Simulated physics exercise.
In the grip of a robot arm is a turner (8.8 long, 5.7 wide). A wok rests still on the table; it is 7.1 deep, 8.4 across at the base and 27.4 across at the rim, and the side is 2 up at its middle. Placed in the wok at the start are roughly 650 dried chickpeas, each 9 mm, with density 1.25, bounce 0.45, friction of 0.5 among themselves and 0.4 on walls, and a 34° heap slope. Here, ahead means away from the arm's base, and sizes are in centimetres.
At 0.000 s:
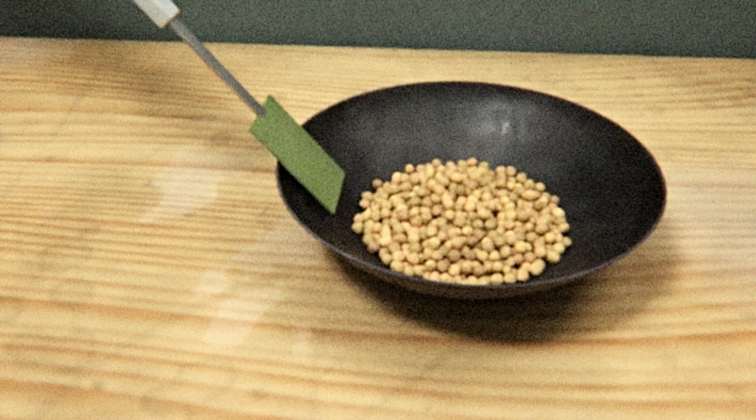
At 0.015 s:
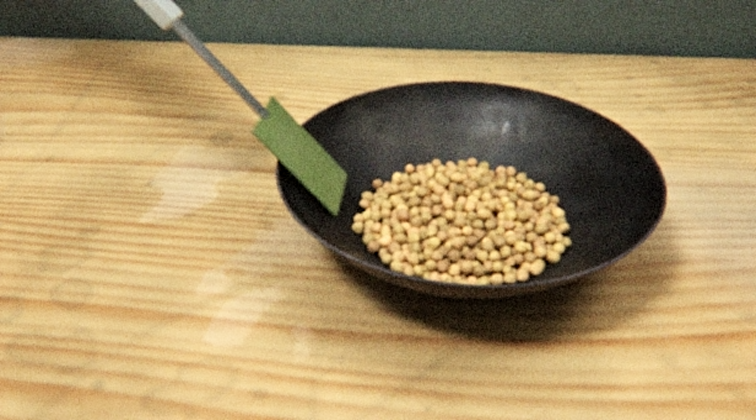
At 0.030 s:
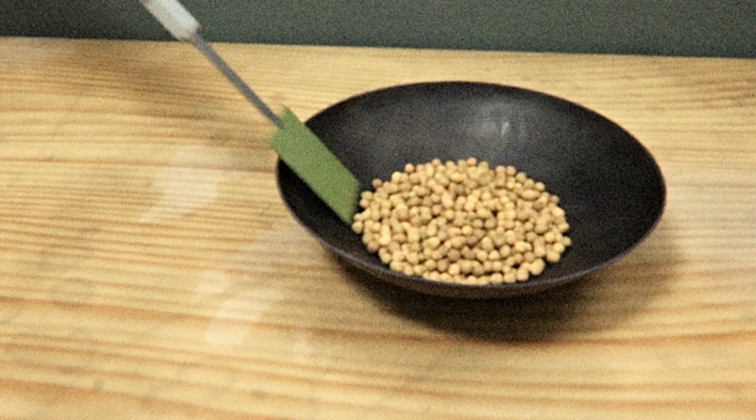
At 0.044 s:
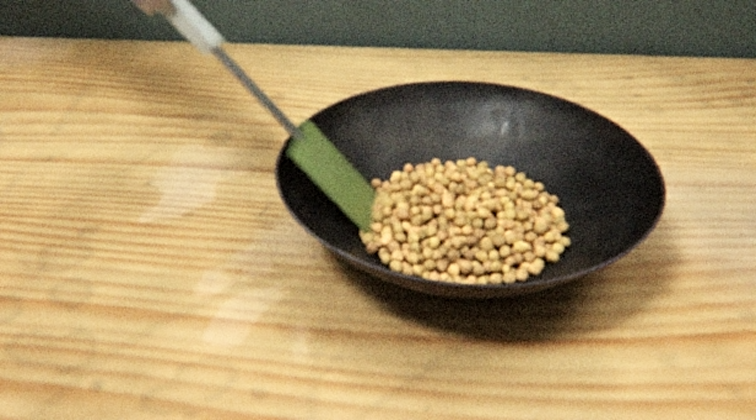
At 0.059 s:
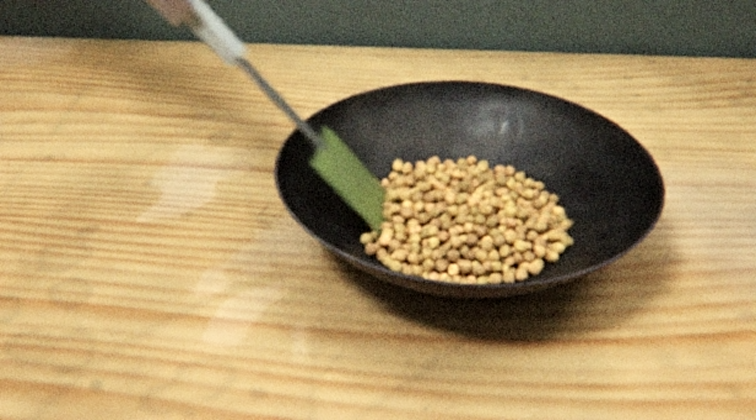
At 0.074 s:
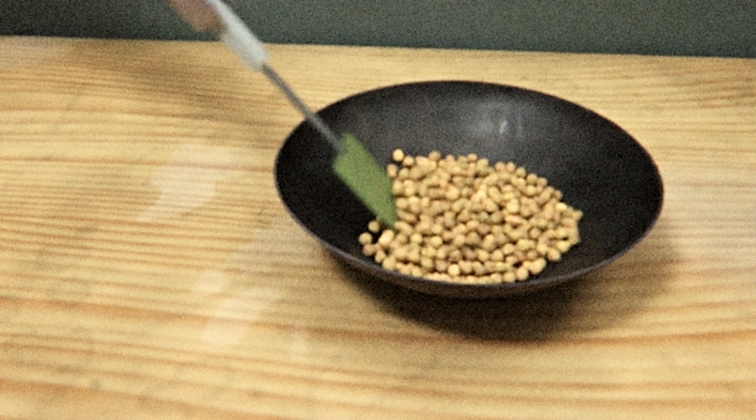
A hand lowering a green turner into a black wok on a wooden table, pushing dried chickpeas slightly to the right.
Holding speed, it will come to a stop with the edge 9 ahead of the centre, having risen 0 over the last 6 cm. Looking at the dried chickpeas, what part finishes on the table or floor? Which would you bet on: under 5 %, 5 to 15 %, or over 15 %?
I would bet on over 15 %.
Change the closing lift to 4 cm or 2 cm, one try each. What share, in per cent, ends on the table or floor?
I'd put it near 25 in a hundred, then near 25 in a hundred.
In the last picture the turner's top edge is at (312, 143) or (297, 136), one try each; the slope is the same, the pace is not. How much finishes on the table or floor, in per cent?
Respectively, around 10 and 0 per cent.
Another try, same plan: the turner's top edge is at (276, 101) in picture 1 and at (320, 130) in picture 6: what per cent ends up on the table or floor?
5 per cent.
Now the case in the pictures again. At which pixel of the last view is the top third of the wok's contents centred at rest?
Centre: Roughly (562, 207).
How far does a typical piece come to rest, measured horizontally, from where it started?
The value is roughly 4 cm.
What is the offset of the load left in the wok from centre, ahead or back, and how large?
I'd put it at roughly 3.0 cm toward the front.
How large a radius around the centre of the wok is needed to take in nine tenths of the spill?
Distance from centre: Approx. 45 cm.
After 0.11 s, sloping 51°, highest piece 6 above the table; 652 in the wok.
After 0.15 s, sloping 51°, highest piece 6 above the table; 652 in the wok.
After 0.36 s, sloping 51°, highest piece 11 above the table; 503 in the wok, 38 on the table or floor, 111 on the blade or in flight.
After 1.41 s, sloping 51°, highest piece 6 above the table; 502 in the wok, 150 on the table or floor.
In the end, 502 in the wok, 150 on the table or floor. That is 23 % on the table or floor.
